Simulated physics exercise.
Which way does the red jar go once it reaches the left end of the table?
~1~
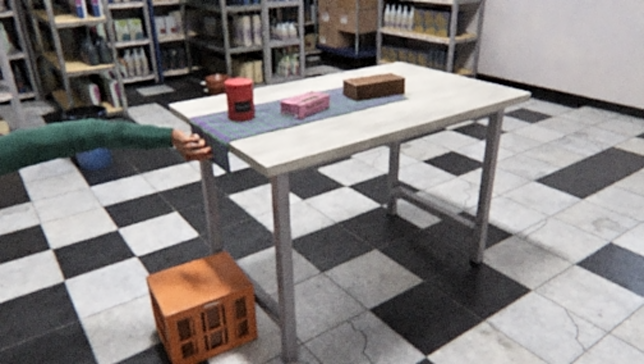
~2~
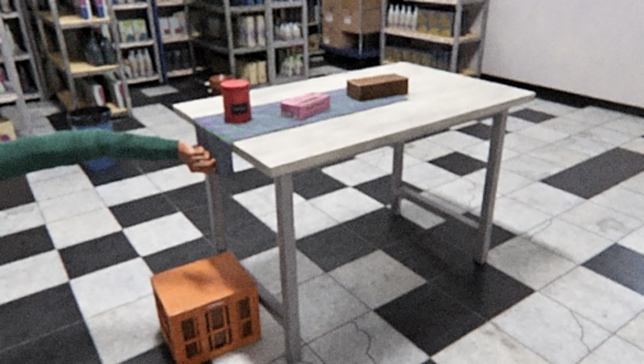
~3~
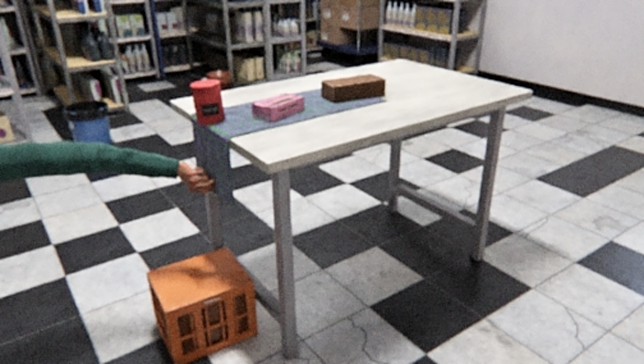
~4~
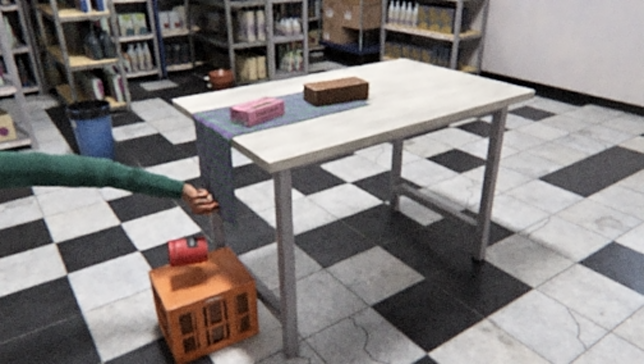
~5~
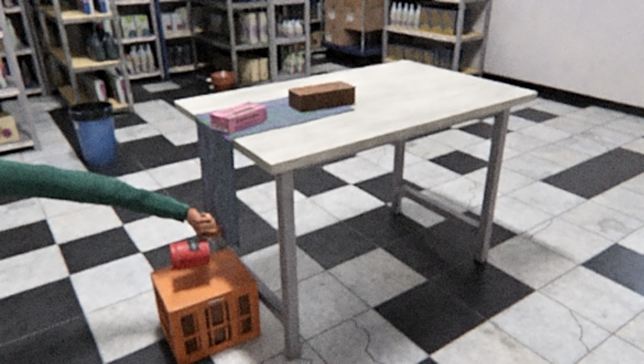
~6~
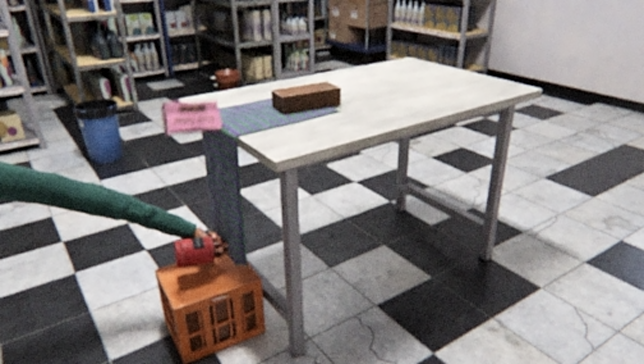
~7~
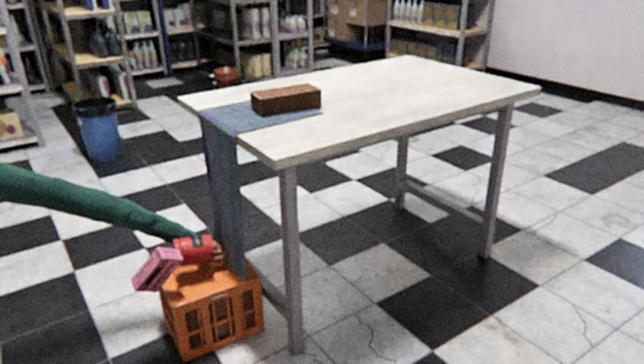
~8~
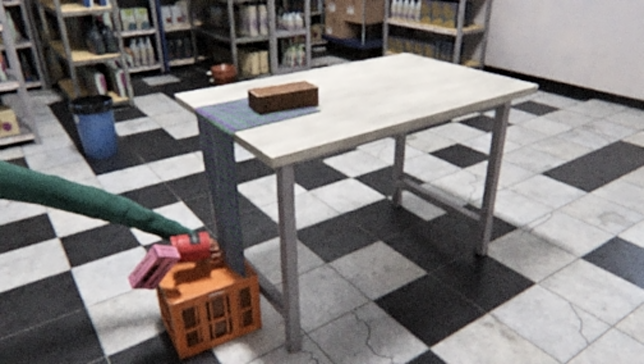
It goes down, dropping off the end of the table and coming to rest on its side at the orange crate.
In a storeroom with a checkered floor, a green-sleeved arm pulled a cloth down over the table's left end, and the red jar dropped off, then the pink packet. Both ended up down by the orange crate, while the brick stayed on the table.
